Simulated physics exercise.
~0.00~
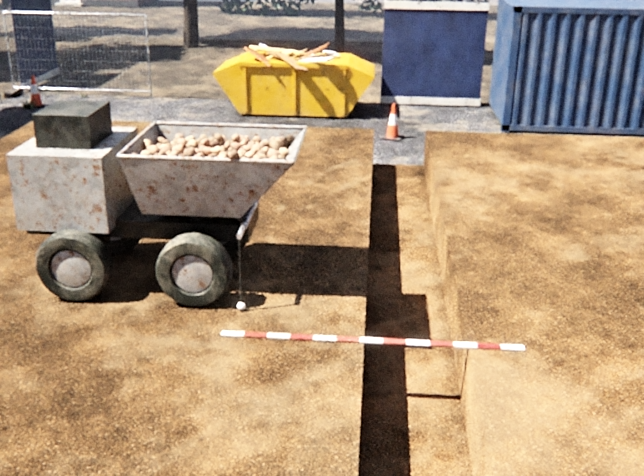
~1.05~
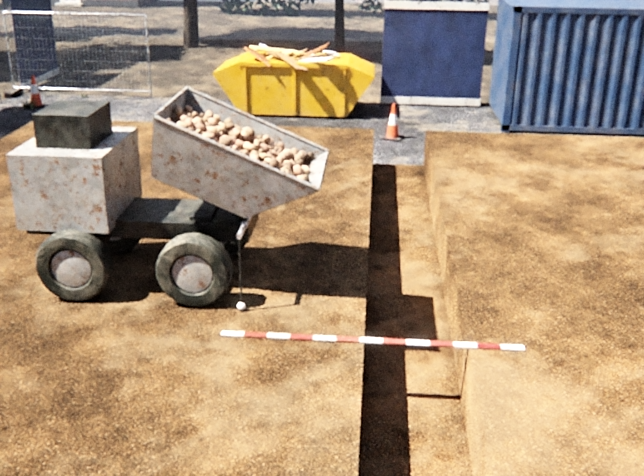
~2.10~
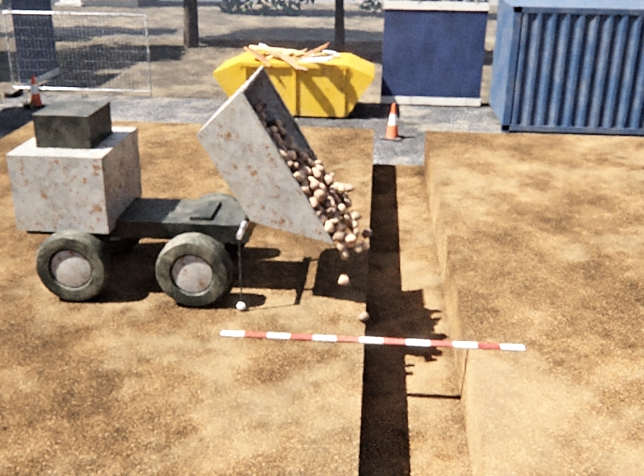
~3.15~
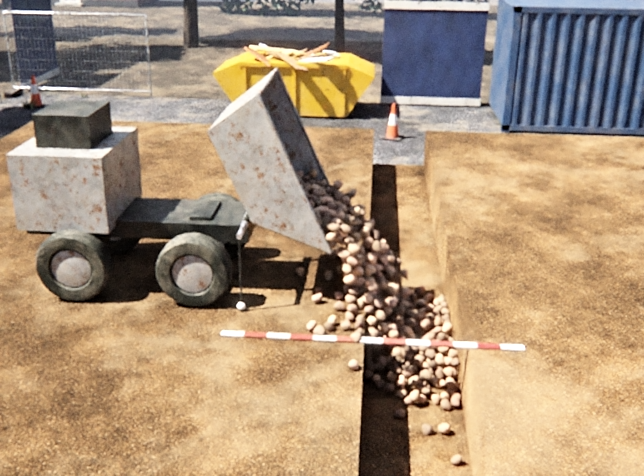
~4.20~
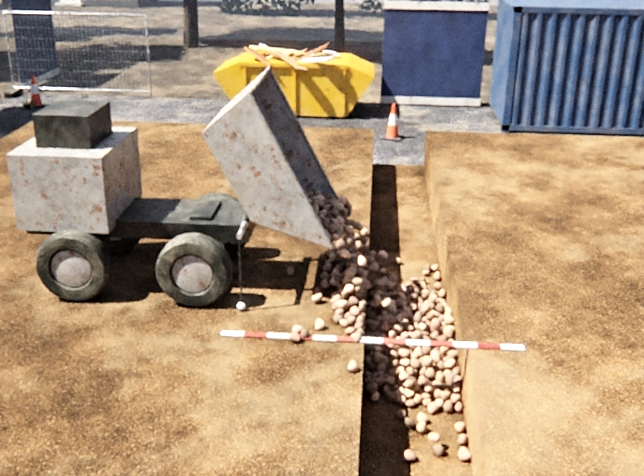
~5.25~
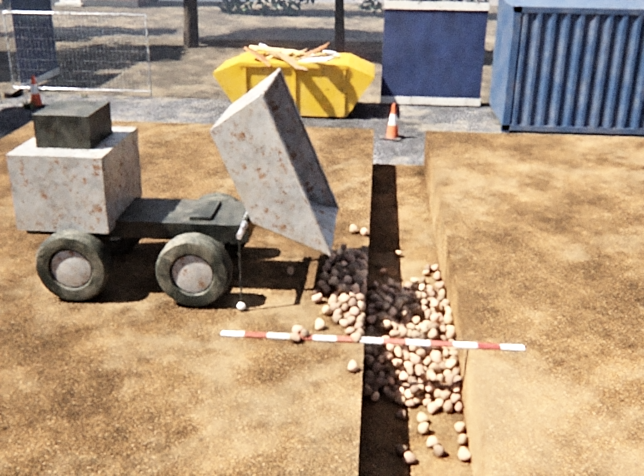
At the start, a small grey dumper loaded with rounded cobbles stands to the left of a straight-sided trench, with a yellow skip and blue containers behind. Its body tilts up toward the trench, and the stones begin sliding over the lower lip. As it steepens, they pour out in a stream, landing on the near edge and tumbling into the trench below a red and white striped pole. The body then rocks back slightly and forward again, shedding the remaining stones. It ends raised and empty, with most cobbles heaped in the trench and a smaller pile on the near edge.
